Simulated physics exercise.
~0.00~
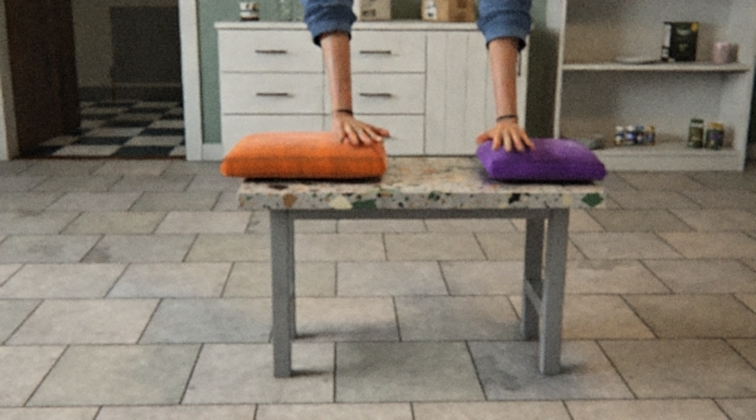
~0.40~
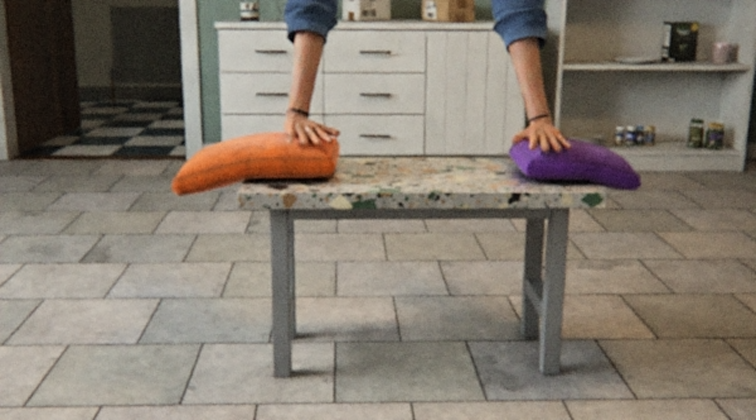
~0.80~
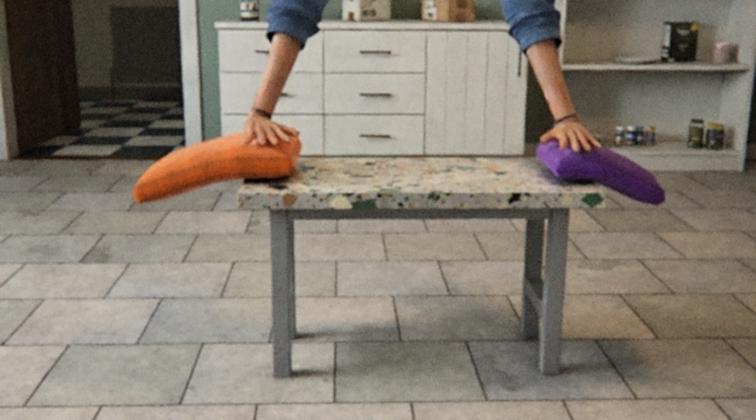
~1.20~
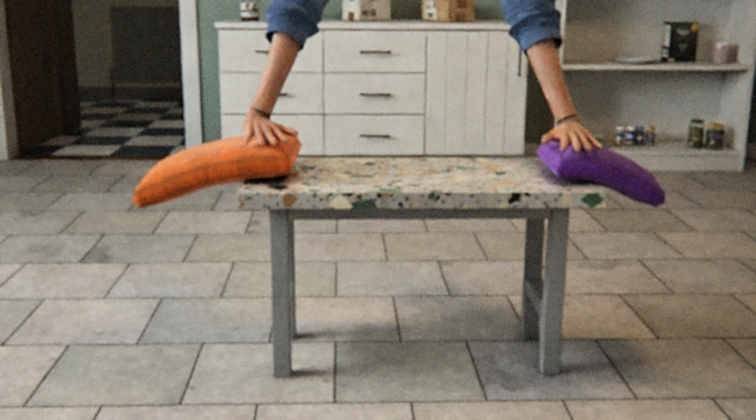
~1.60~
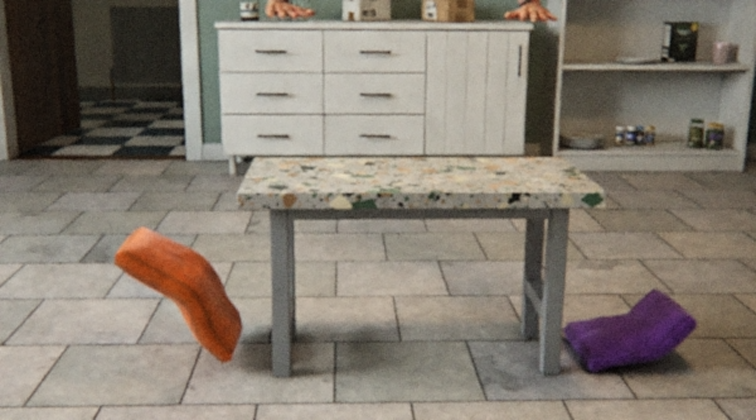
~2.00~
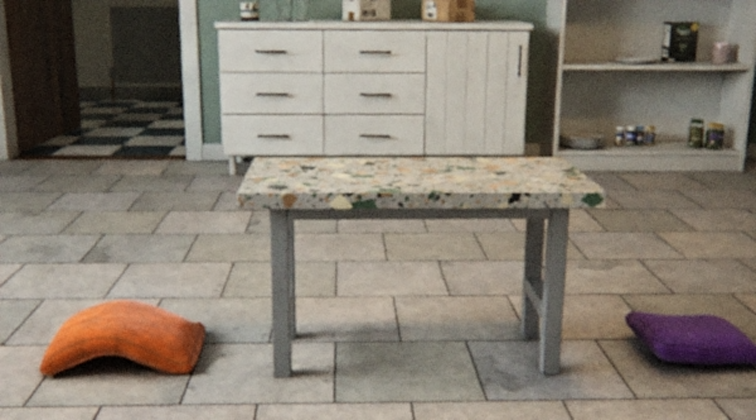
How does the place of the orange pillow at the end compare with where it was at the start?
At the start the orange pillow was on top of the table under a hand, toward the left end. By the end it was lying on the tiled floor to the left of the table.
